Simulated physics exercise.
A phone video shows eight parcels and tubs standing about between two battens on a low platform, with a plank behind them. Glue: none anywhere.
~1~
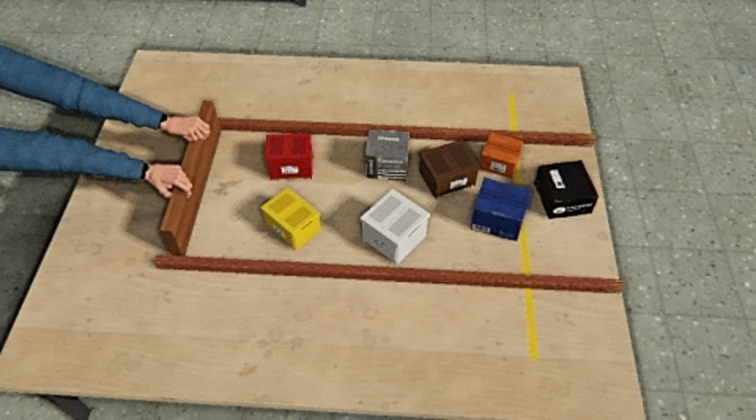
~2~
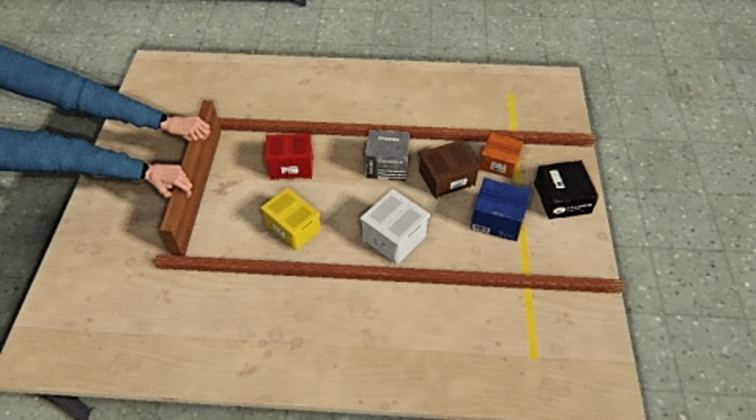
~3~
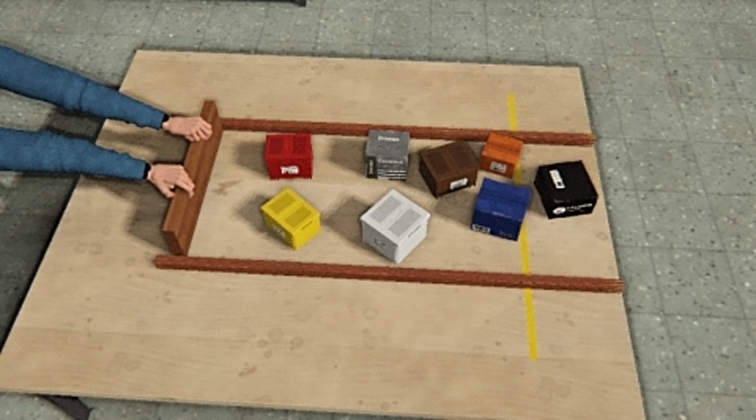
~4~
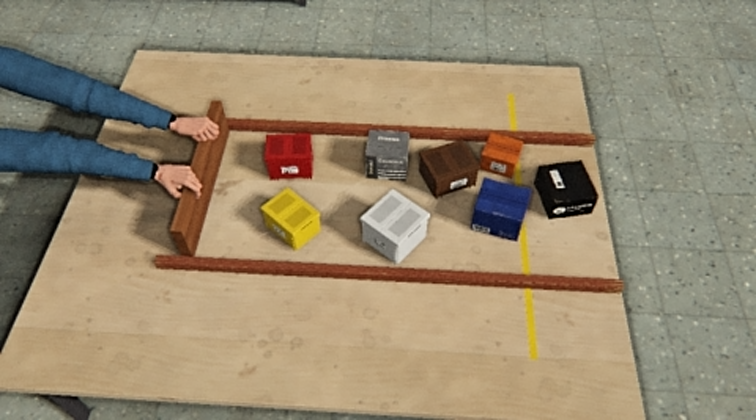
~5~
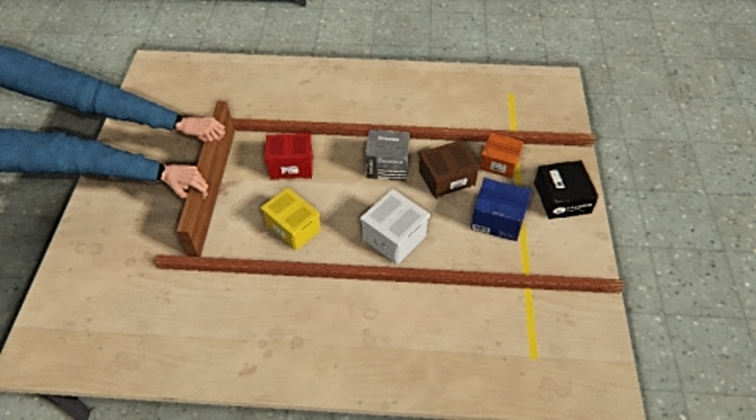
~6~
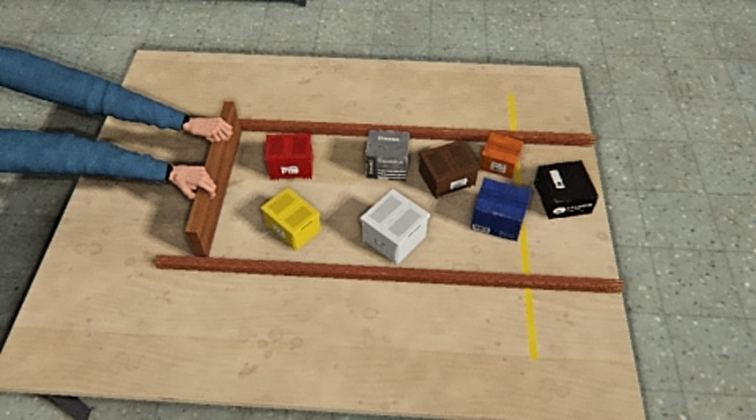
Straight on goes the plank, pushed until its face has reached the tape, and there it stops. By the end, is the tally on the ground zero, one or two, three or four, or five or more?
After that push, what drops off the edge is more than two, under five.
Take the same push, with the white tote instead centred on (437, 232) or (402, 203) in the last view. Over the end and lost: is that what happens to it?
Note, in order: Ends up still on; ends up still on.
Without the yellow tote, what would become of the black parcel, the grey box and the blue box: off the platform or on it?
Here's how it goes: The black parcel ends up down, the grey box is still up there, and the blue box is still up there.
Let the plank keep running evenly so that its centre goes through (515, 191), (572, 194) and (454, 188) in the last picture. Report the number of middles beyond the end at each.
The counts would come out as 3, 6 and 1.
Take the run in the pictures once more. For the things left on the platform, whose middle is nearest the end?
The blue box winds up nearest.
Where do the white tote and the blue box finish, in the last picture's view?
About (600, 247), and the other about (606, 211).
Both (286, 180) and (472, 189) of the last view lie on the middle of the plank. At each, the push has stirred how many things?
I get 2 at the one place and 8 at the other.
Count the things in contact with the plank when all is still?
2 touch it.
A little later, none off yet; black parcel at rest near (566, 190); orange parcel at rest near (501, 155); blue box at rest near (501, 209).
When it is over, the number that fall off is three or four; down, brown tote, orange parcel and black parcel.
